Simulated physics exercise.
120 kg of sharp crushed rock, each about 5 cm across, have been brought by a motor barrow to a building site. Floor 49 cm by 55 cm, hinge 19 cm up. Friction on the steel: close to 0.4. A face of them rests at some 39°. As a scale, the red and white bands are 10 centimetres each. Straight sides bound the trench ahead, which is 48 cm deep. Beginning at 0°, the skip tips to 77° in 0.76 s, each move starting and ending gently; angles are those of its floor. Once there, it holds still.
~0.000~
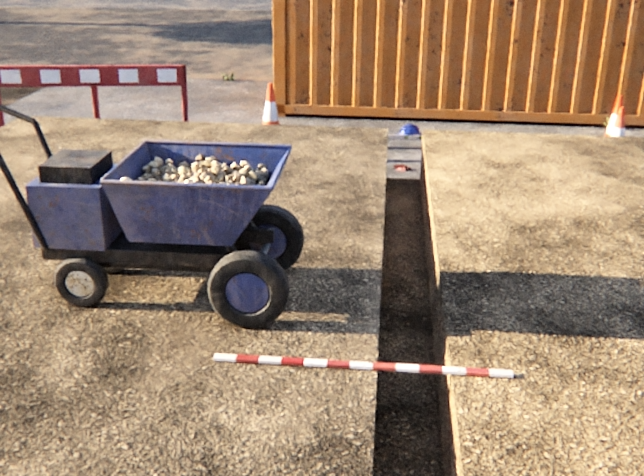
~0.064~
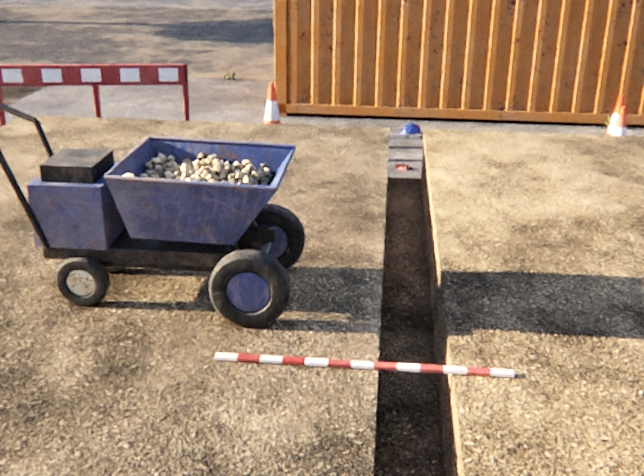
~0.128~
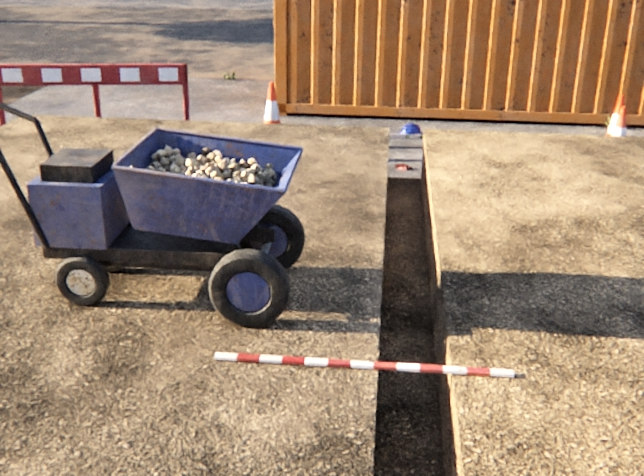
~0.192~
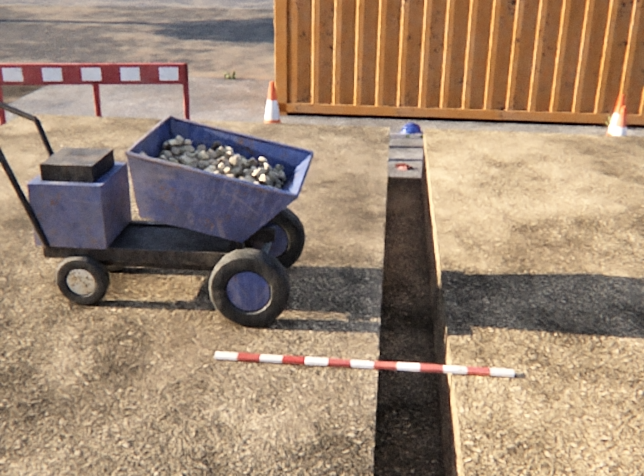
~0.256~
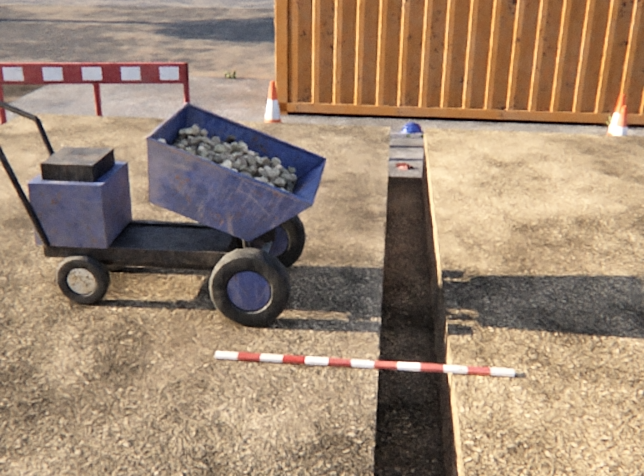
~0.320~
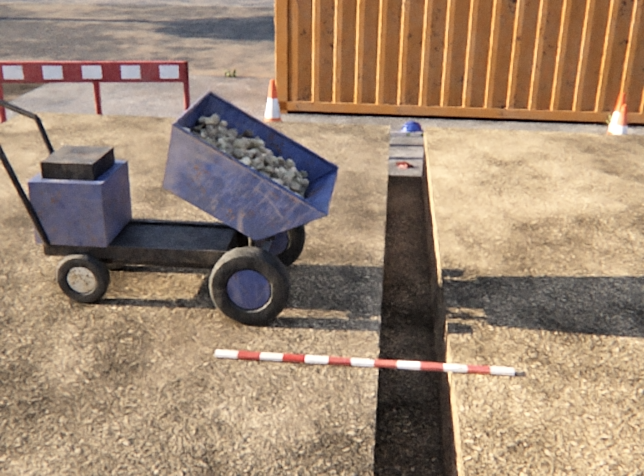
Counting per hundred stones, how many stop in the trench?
Some 96.
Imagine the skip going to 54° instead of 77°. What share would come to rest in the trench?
In that case near 10 per cent.
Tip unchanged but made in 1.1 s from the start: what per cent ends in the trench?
Expected share: Around 95%.
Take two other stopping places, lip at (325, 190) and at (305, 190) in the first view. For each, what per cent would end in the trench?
I'd say some 55 per cent and some 75 per cent.
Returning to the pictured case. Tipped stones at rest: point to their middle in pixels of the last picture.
Roughly (410, 365), I'd say.
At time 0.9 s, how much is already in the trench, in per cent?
Some 25 per cent of the load by that point.
After 0.6 s the floor is at 65°; 100 % in the skip; the foremost stones are at (352, 234).
After 0.9 s the floor is at 77°; 72 % in the skip, 1 % short of the trench, 26 % in the trench; the foremost stones are at (439, 352).
After 1.2 s the floor is at 77°; 26 % in the skip, 2 % short of the trench, 69 % in the trench, 2 % past the trench; the foremost stones are at (511, 288).
After 3.2 s the floor is at 77°; 0 % in the skip, 2 % short of the trench, 96 % in the trench, 2 % past the trench; the foremost stones are at (535, 291).
